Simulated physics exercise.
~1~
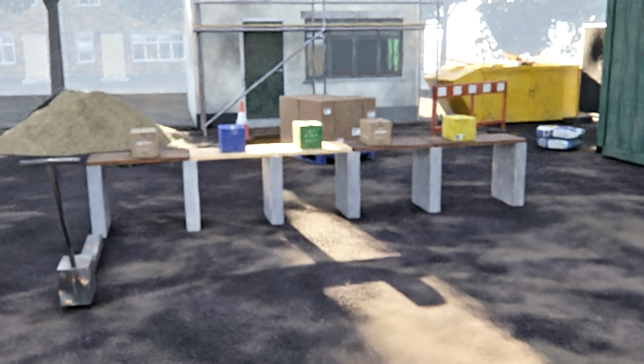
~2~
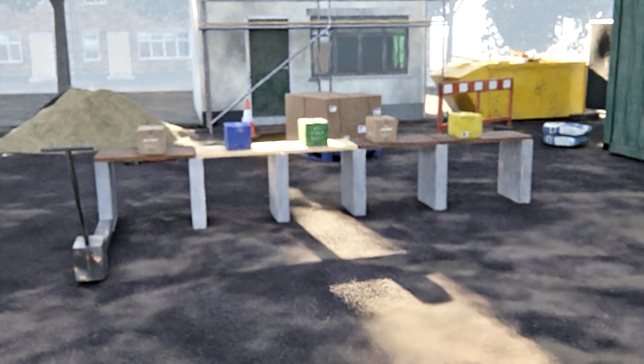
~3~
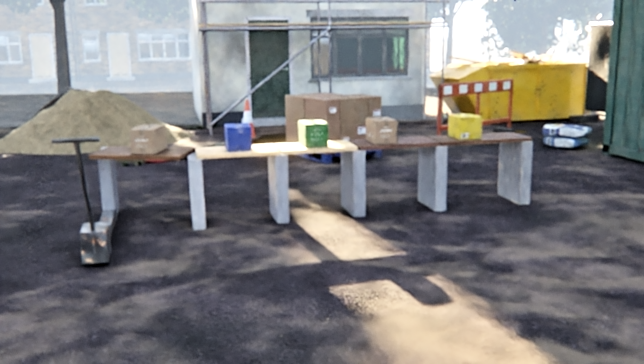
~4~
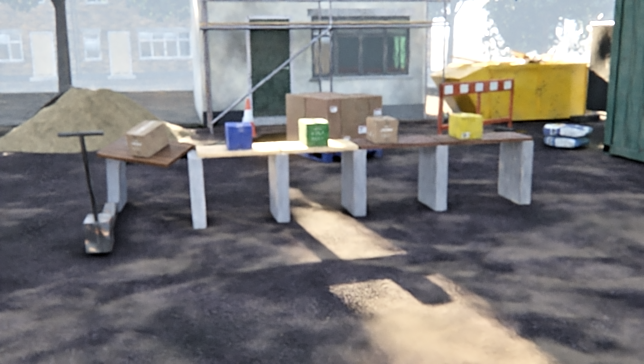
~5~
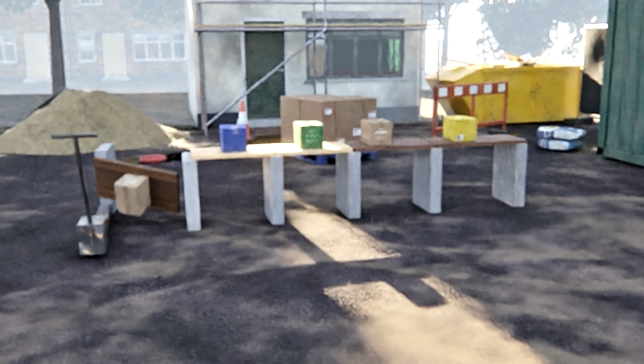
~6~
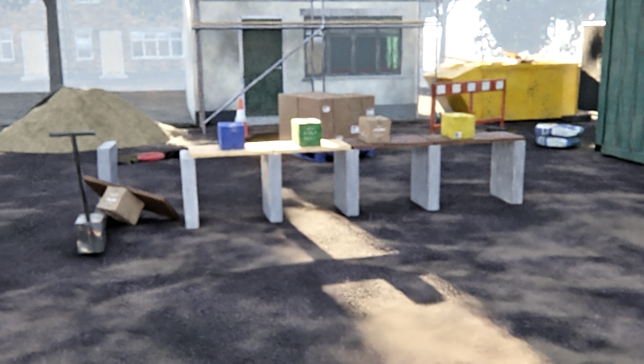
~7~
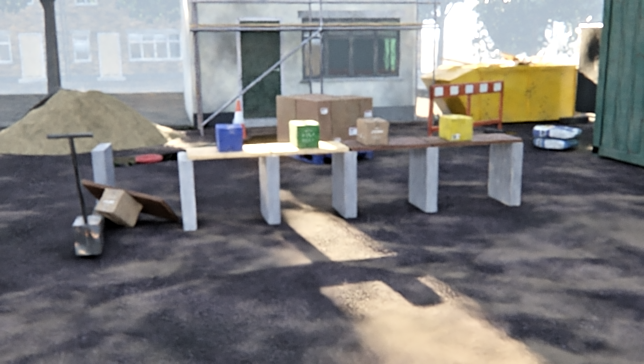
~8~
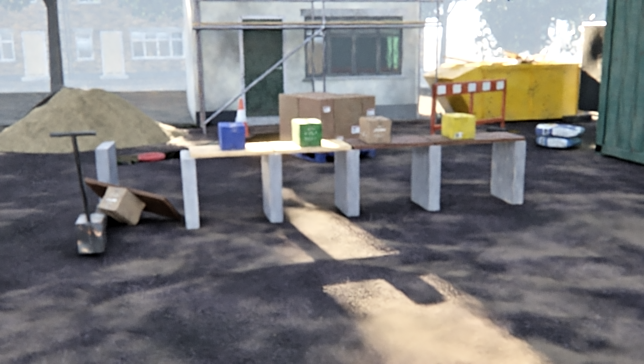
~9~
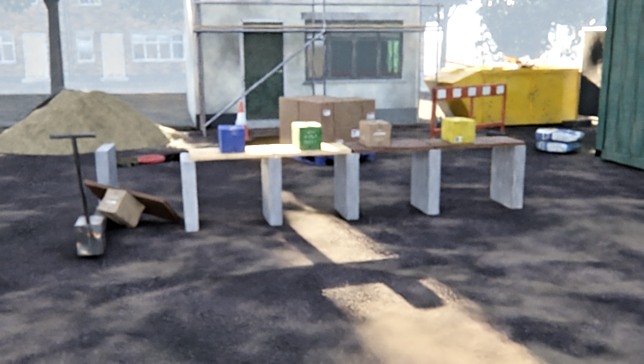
In this clip, a narrow floor jack pushes against the leftmost upright of a long makeshift rack in a yard, and the end board tilts and drops with its brown carton, coming to rest slanted near the ground while the blue, green and yellow cartons stay up.
